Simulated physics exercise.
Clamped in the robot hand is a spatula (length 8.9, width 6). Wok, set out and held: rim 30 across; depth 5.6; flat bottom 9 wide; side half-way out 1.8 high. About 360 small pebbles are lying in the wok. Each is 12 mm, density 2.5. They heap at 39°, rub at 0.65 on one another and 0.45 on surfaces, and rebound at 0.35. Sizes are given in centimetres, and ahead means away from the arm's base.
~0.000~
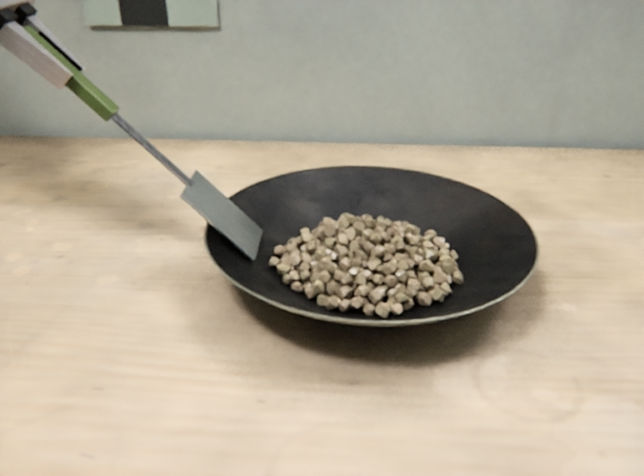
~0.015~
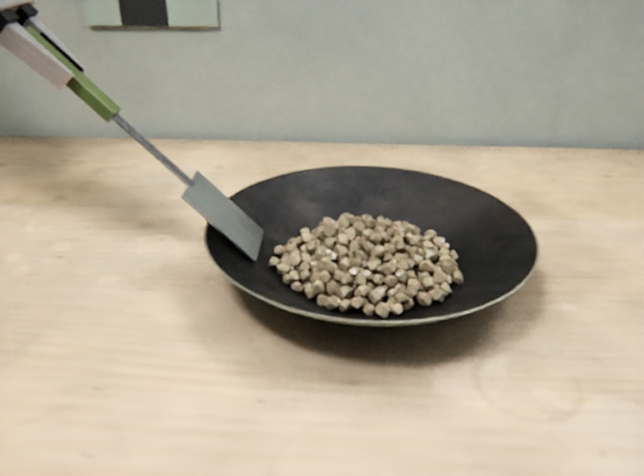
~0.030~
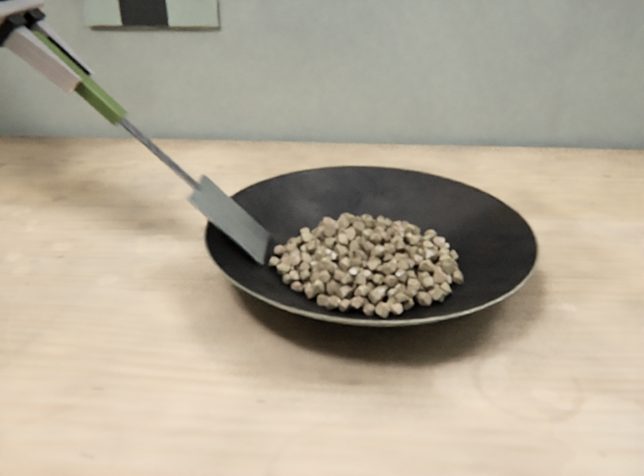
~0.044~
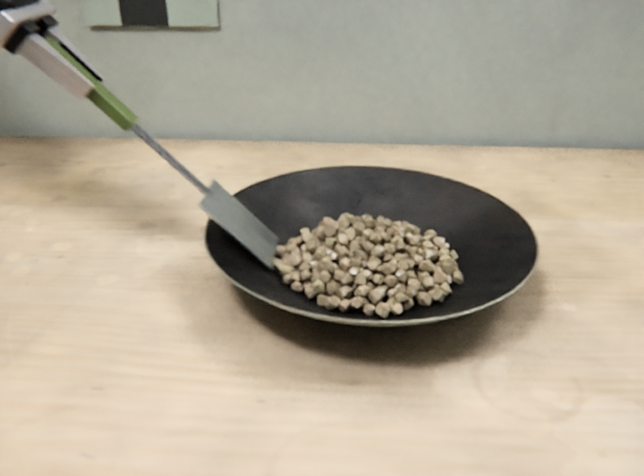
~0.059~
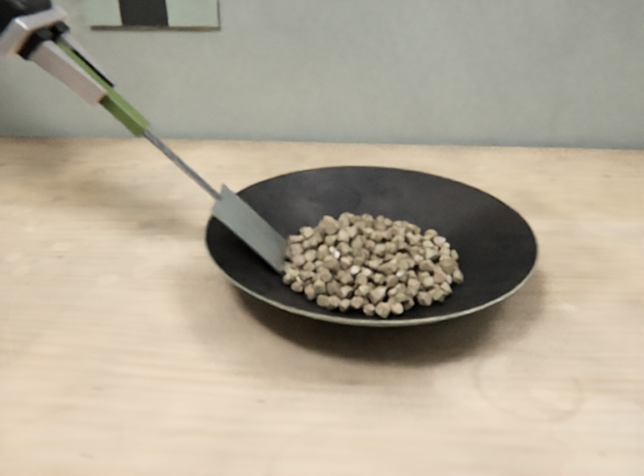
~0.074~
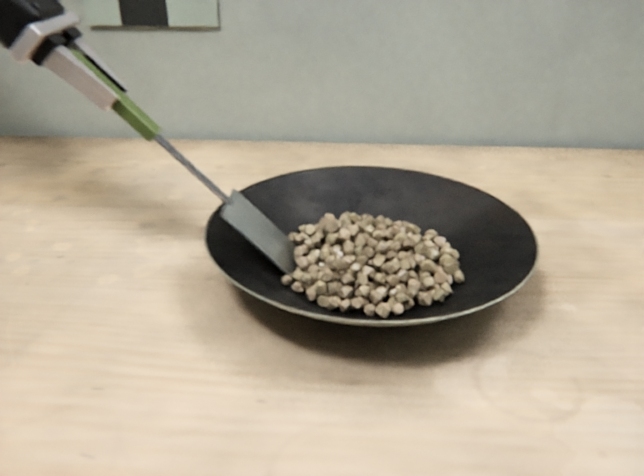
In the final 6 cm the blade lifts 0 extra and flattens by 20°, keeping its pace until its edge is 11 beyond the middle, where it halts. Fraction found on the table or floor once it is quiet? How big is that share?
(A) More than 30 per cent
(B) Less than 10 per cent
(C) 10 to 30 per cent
Option C: 10 to 30 per cent.
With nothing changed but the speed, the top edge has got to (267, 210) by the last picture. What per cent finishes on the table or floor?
Some 35 percent.
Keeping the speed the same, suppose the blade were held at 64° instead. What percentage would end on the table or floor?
That would leave close to 25 per cent on the table or floor.
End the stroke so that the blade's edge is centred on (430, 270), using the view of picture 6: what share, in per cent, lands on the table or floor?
About 5 per cent.
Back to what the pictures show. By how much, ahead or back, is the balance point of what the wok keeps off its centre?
Ahead, by around 4.5 cm.
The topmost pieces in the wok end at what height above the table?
It reaches around 7.0 cm.
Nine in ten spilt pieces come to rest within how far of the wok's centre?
The distance is roughly 25 cm.
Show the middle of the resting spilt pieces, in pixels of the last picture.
About (588, 281).
After 0.18 s, sloping 46°, highest piece 6 above the table; 363 in the wok.
After 0.28 s, sloping 41°, highest piece 8 above the table; 360 in the wok, 3 on the blade or in flight.
After 0.53 s, sloping 26°, highest piece 7 above the table; 293 in the wok, 69 on the table or floor, 1 on the blade or in flight.
After 1.58 s, sloping 26°, highest piece 7 above the table; 293 in the wok, 70 on the table or floor.
In the end, 293 in the wok, 70 on the table or floor. That is 19 % on the table or floor.
